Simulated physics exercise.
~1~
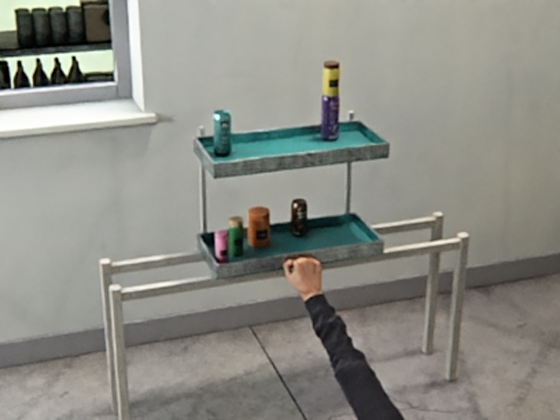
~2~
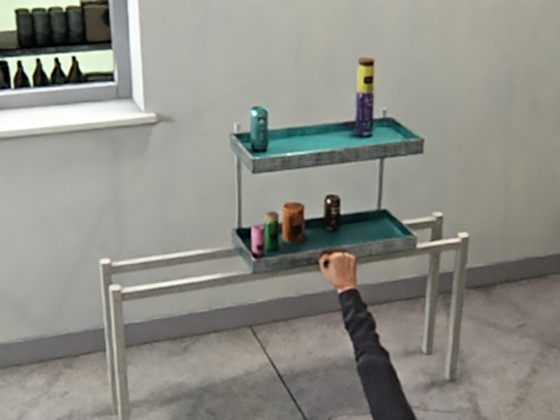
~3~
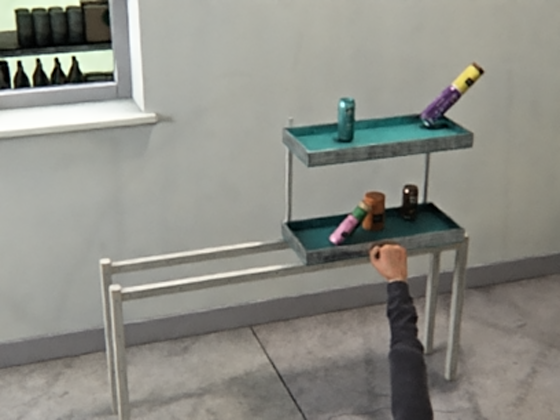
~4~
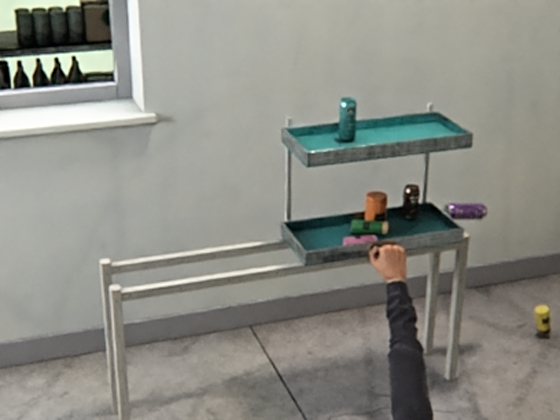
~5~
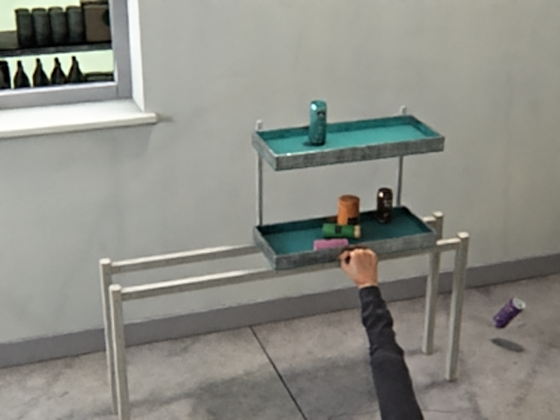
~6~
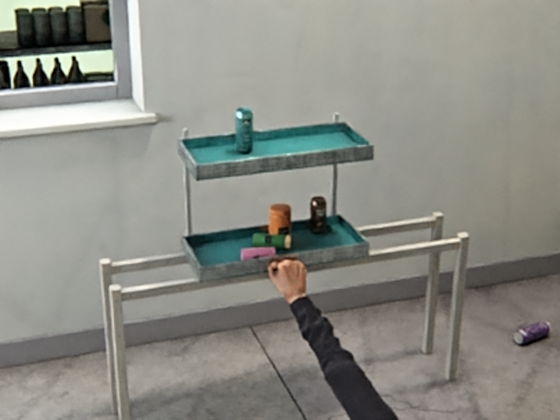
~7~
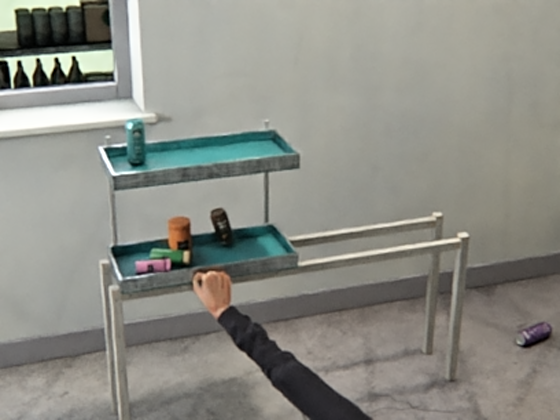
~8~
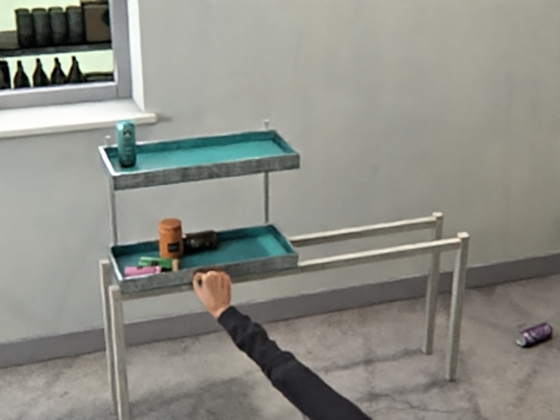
In a bare grey room with a window at the left, a hand grips a two-level teal tray holding small cans and jars on a pair of rails. It slides the tray right to the end of the rails, where the stacked yellow and purple containers tilt and fall off the upper level. Below, the pink and green containers tip onto their sides. The hand then pulls the tray back to the left end, while the purple can comes to rest on the floor. Finally the brown can topples too, leaving the turquoise can and orange jar standing.
